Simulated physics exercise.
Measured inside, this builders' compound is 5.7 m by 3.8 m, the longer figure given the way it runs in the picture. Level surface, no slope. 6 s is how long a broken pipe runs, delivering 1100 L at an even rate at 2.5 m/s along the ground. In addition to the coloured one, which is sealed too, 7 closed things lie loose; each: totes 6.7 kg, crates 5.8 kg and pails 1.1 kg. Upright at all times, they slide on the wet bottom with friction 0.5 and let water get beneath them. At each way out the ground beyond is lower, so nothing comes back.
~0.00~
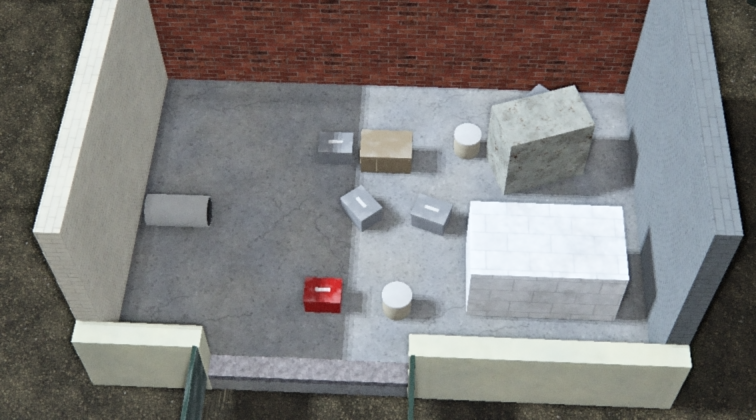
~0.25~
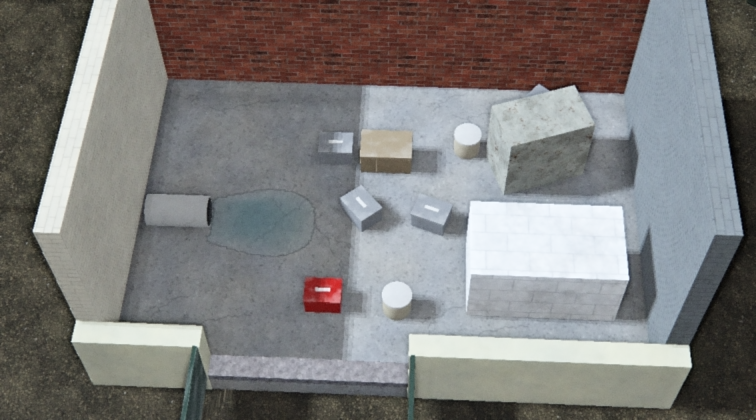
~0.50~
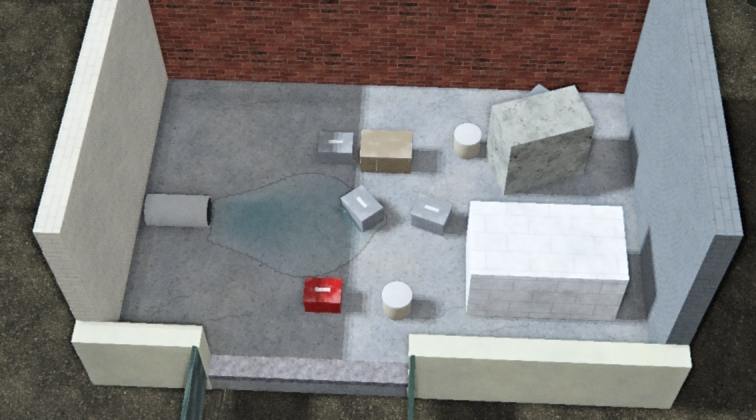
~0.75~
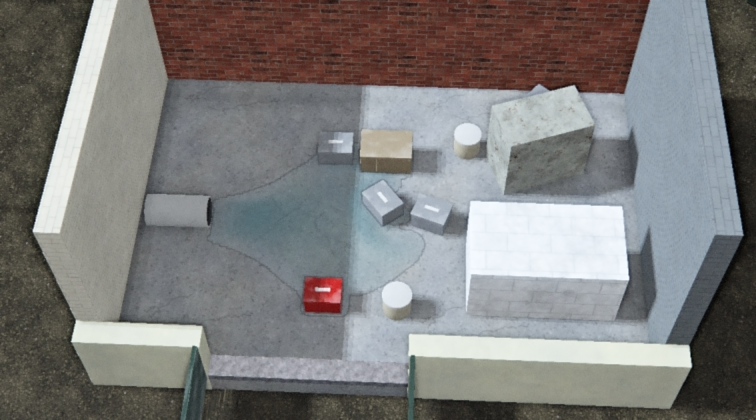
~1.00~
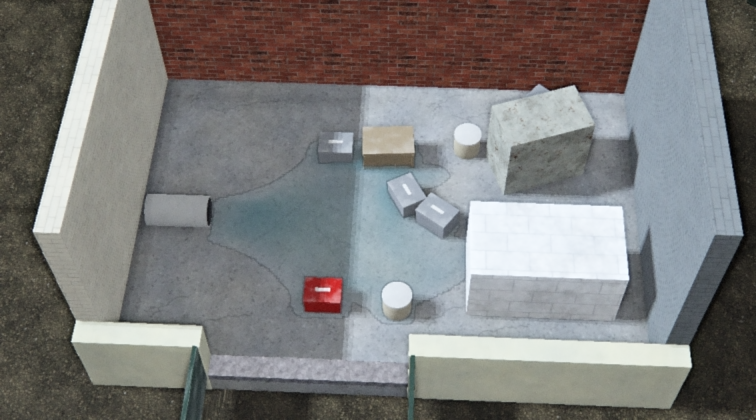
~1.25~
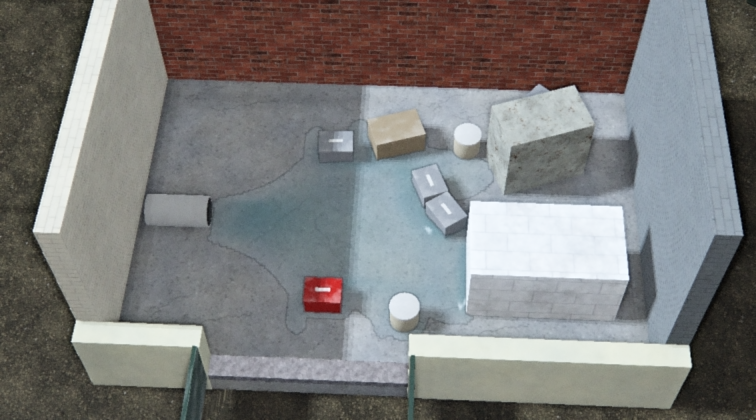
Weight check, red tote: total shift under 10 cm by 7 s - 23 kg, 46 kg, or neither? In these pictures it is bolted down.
Most likely the low option succeeds.
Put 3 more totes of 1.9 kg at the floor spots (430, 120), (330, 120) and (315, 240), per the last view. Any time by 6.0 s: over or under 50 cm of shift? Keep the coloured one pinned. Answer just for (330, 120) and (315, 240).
Result, in sequence: Not exceeded; exceeded.
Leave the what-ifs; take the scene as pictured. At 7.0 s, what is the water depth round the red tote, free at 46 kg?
2 cm, roughly.
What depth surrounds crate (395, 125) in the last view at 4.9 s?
3 cm.
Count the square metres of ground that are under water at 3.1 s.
Roughly 12 m2 of it is wet.
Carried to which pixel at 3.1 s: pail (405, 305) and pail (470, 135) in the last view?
Around (398, 335) and (507, 82).
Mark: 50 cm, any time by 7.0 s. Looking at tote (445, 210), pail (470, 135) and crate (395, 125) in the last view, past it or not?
Going one by one: Beyond it, beyond it, beyond it.
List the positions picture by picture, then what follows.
In the first picture, the red tote at (323, 290) rests on the ground; 0.0 m2 under water; 0 of 8 have shifted.
In the second picture, the red tote at (323, 290) rests on the ground; water covers 0.8 m2; 0 of 8 have shifted.
In the third picture, the red tote at (323, 290) rests on the ground; 1.7 m2 under water; 0 of 8 have shifted.
In the fourth picture, the red tote at (323, 290) rests on the ground; water covers 2.7 m2; 1 of 8 have shifted.
In the fifth picture, the red tote at (323, 290) rests on the ground; water covers 4.0 m2; 3 of 8 have shifted.
In the sixth picture, the red tote at (323, 290), on the bottom; water covers 5.2 m2; 4 of 8 have shifted.
After 1.8 s the red tote would be 0 cm from its start with 23 kg and 0 cm from its start with 46 kg; 3 cm of water round it then.
After 3.1 s the red tote would be 0 cm from its start with 23 kg and 0 cm from its start with 46 kg; 3 cm of water round it then.
After 4.9 s the red tote would be 0 cm from its start with 23 kg and 0 cm from its start with 46 kg; 4 cm of water round it then.
After 7.0 s the red tote would be 0 cm from its start with 23 kg and 0 cm from its start with 46 kg; 2 cm of water round it then.
